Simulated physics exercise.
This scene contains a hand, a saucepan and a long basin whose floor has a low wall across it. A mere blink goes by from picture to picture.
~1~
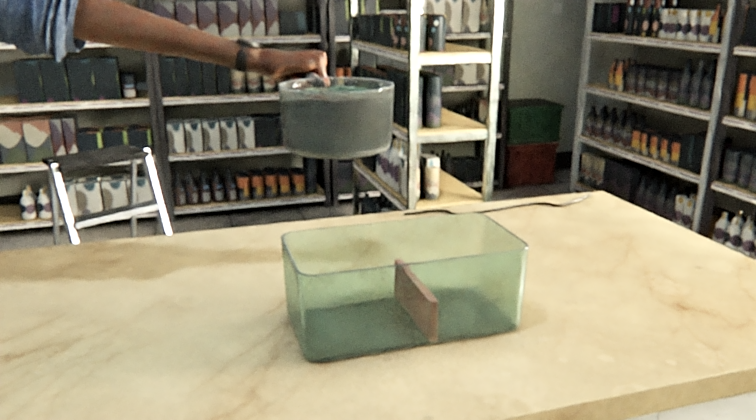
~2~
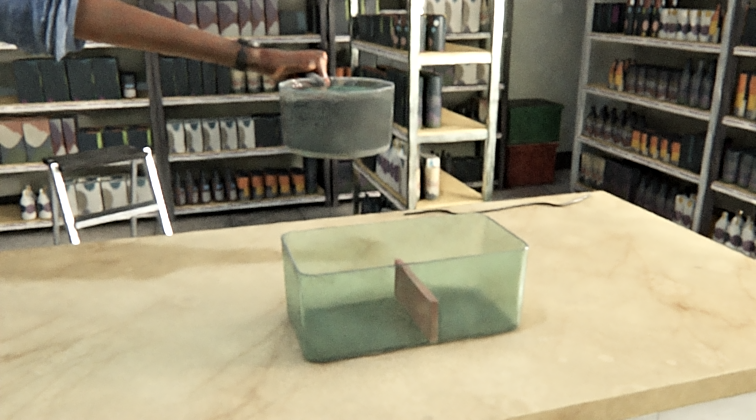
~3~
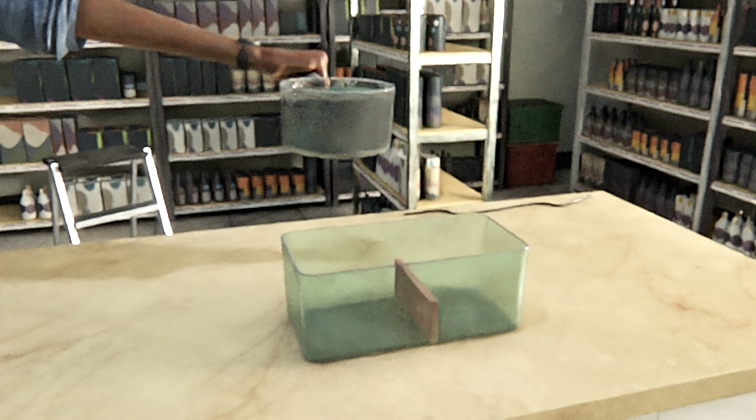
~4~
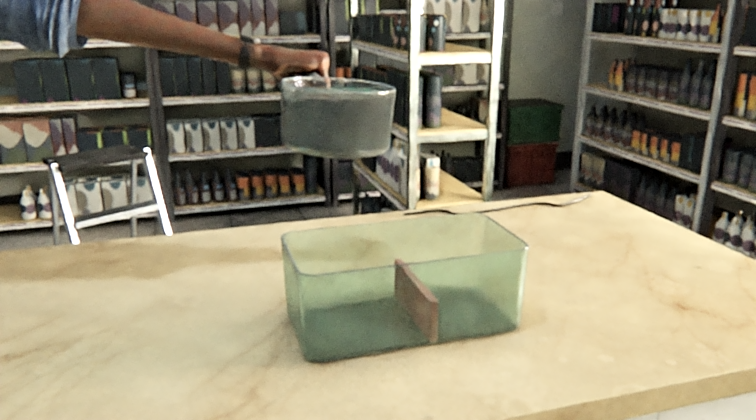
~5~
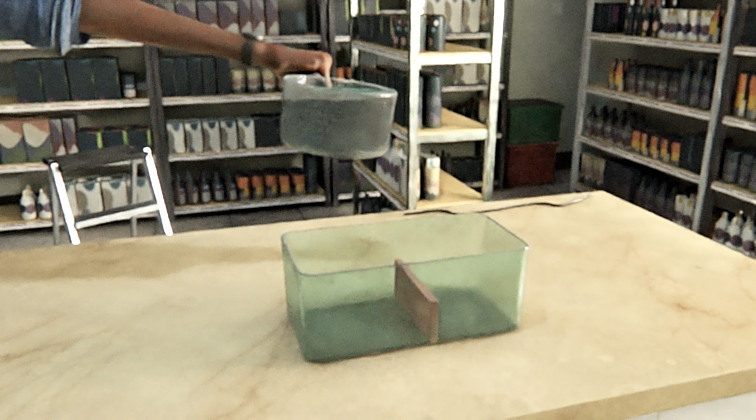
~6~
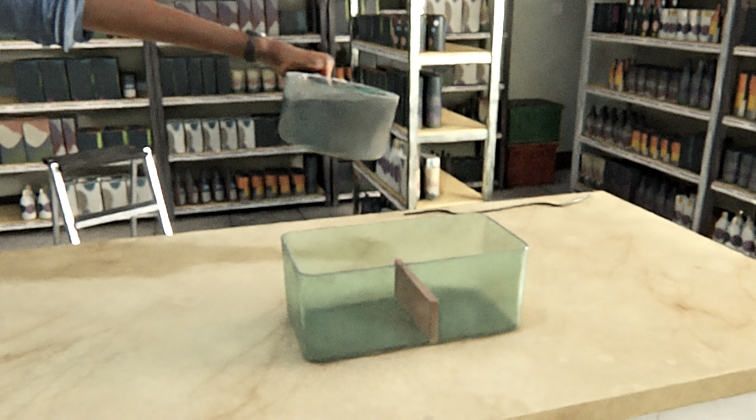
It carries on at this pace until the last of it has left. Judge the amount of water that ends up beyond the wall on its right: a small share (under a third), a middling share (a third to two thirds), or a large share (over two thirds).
A large share.
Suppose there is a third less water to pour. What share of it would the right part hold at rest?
About 85 parts in a hundred, give or take.
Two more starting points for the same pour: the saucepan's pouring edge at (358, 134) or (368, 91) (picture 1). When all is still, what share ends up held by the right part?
Close to 35 in a hundred, then close to 65 in a hundred.
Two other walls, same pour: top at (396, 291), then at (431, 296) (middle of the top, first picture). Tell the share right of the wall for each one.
With the first placement it is 95 %, with the second 55 %.
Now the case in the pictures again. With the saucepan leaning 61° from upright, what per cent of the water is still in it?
Around 60 in a hundred has not poured out yet.
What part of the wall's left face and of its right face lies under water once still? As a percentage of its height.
Once still, it is 10 % on the left and 70 % on the right.
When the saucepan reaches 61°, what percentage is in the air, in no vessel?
Roughly 30 percent.
A moment on, the saucepan is tipped part way and 62 per cent is still to pour, 1 is left of the wall and 8 right of it.
Next, the saucepan is tipped on its side and 16 per cent is still to pour, 2 is left of the wall and 66 right of it.
Then the saucepan is tipped on its side and 3 per cent is still to pour, 7 is left of the wall and 86 right of it.
Later the saucepan is tipped on its side and 1 per cent is still to pour, 10 is left of the wall and 88 right of it.
At rest 11 per cent lies left of the wall, 88 right of it and 1 outside.
